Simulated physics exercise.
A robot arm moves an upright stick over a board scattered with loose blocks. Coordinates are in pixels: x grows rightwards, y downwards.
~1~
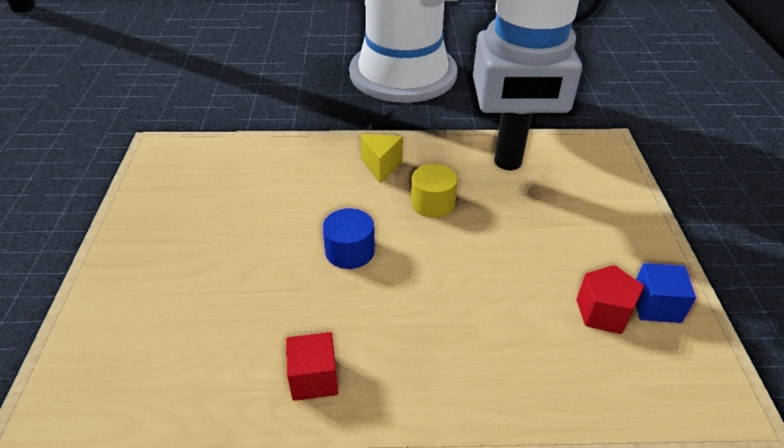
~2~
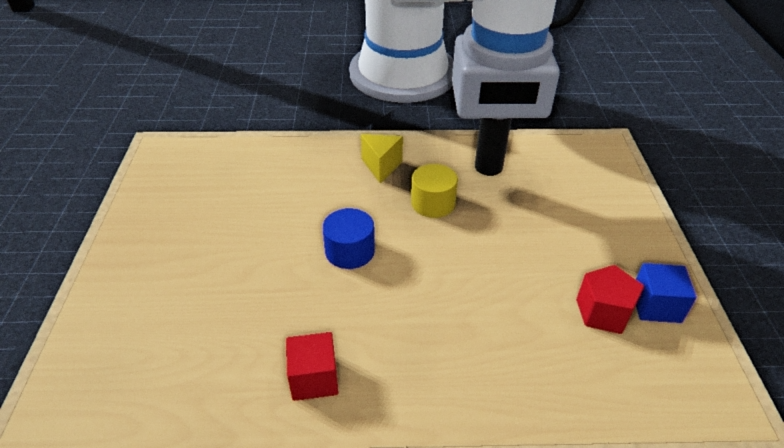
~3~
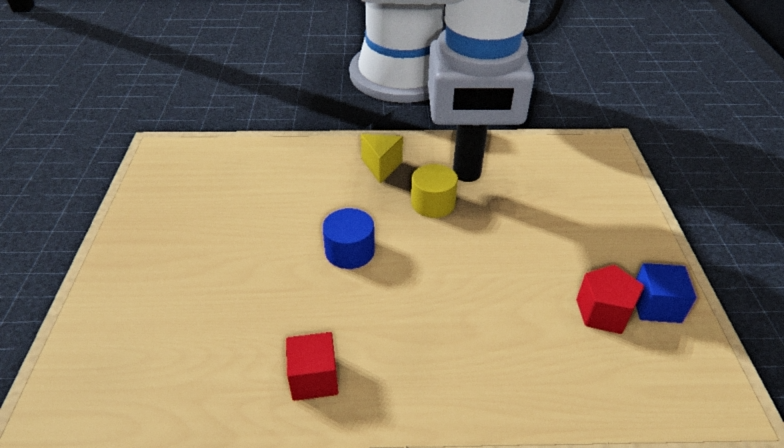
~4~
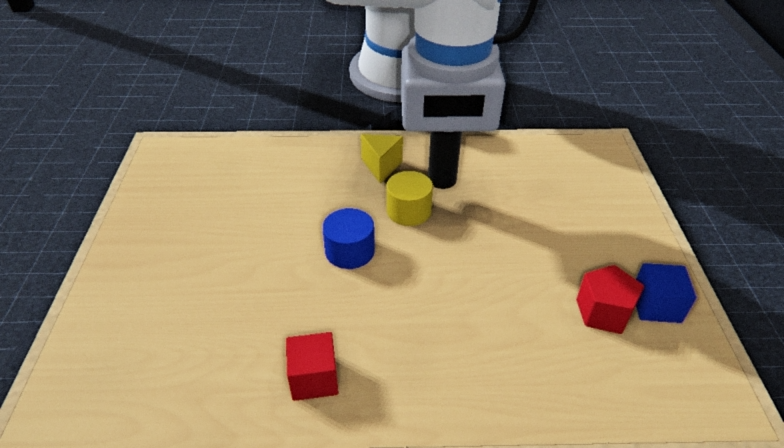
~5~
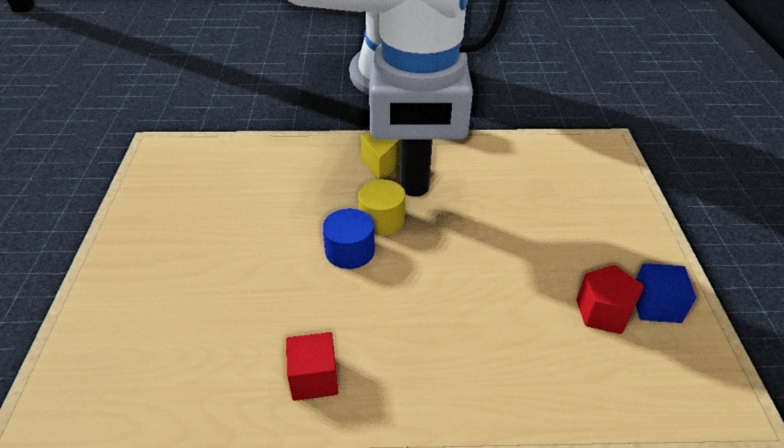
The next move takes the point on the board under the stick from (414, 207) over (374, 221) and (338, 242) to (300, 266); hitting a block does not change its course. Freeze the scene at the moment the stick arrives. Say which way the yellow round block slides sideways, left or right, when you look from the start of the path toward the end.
It's set to shift right.
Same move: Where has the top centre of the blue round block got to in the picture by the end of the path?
Its top centre lands on (287, 273).
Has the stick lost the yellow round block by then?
Short answer: Yes.
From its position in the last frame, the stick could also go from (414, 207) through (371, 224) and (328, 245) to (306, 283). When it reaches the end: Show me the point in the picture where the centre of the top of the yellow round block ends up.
By then it is at (275, 223).
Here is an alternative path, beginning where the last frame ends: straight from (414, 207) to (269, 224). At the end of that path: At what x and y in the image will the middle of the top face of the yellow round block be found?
The answer is (280, 223).
On the path given first. One third of the way, stick at (374, 202); blue round block at (322, 241); yellow round block at (337, 207).
Two thirds of the way, stick at (335, 224); blue round block at (306, 252); yellow round block at (294, 217).
At the end, stick at (298, 247); blue round block at (287, 273); yellow three-sided block in place; yellow round block at (265, 224).
